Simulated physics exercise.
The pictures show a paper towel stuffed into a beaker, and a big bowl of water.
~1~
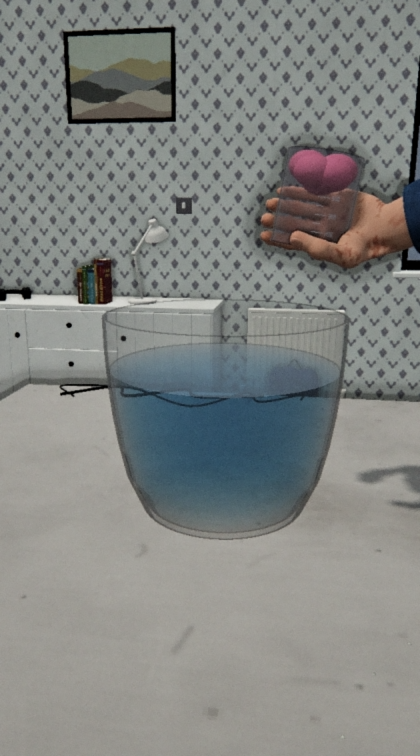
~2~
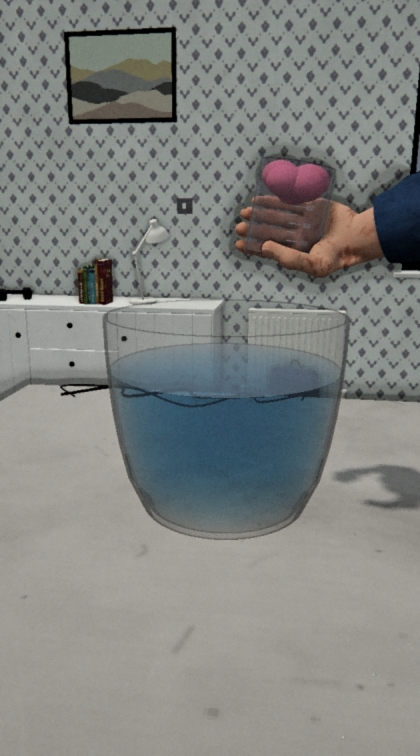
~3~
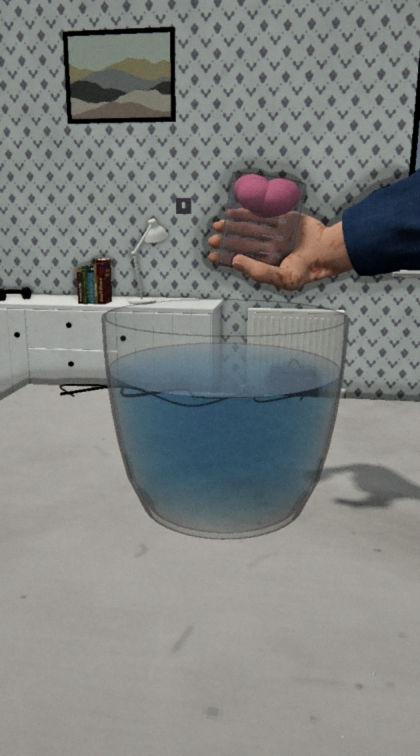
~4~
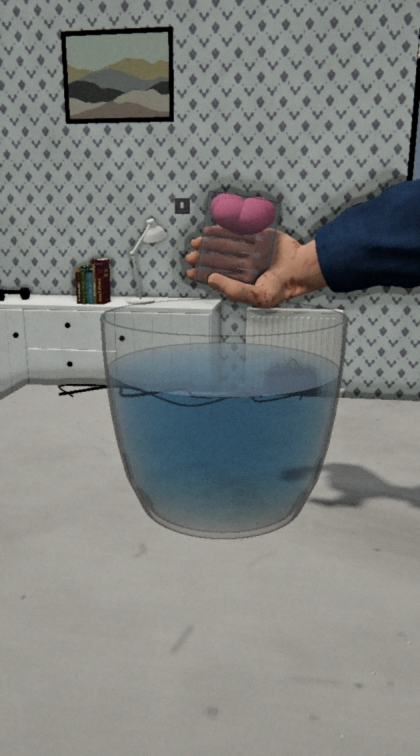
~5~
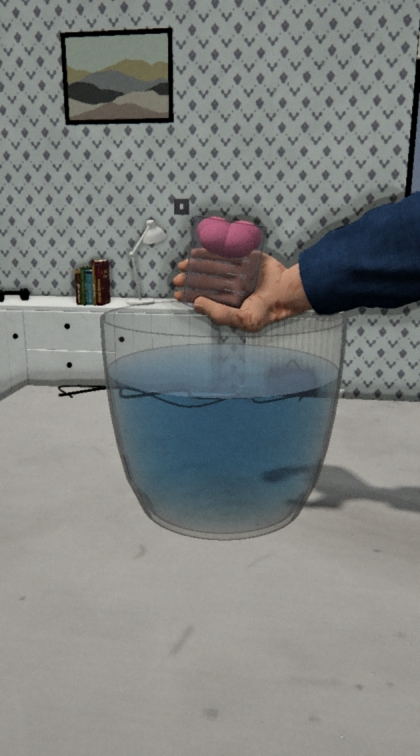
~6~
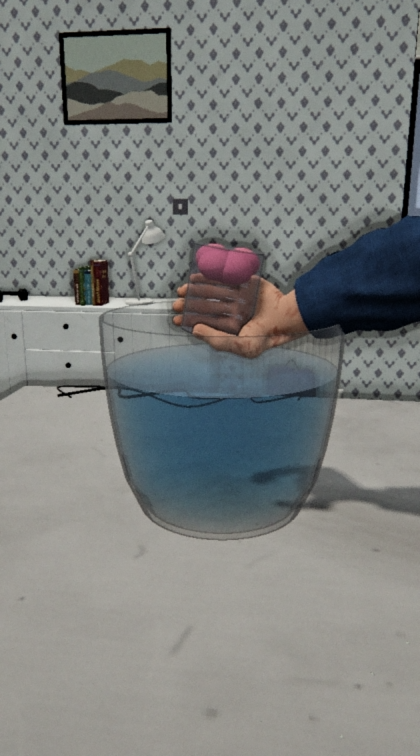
A hand in a dark blue sleeve carries an upside-down clear beaker with a pink paper towel stuffed inside, moving left from the right side over a big clear bowl of blue water, then lowering it toward the surface.
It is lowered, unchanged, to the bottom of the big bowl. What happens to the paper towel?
The paper towel remains untouched.
Next, the beaker enters the water.
After that, air is trapped inside and holds the level down.
Finally, the beaker is under, still full of air, and the paper towel is dry.
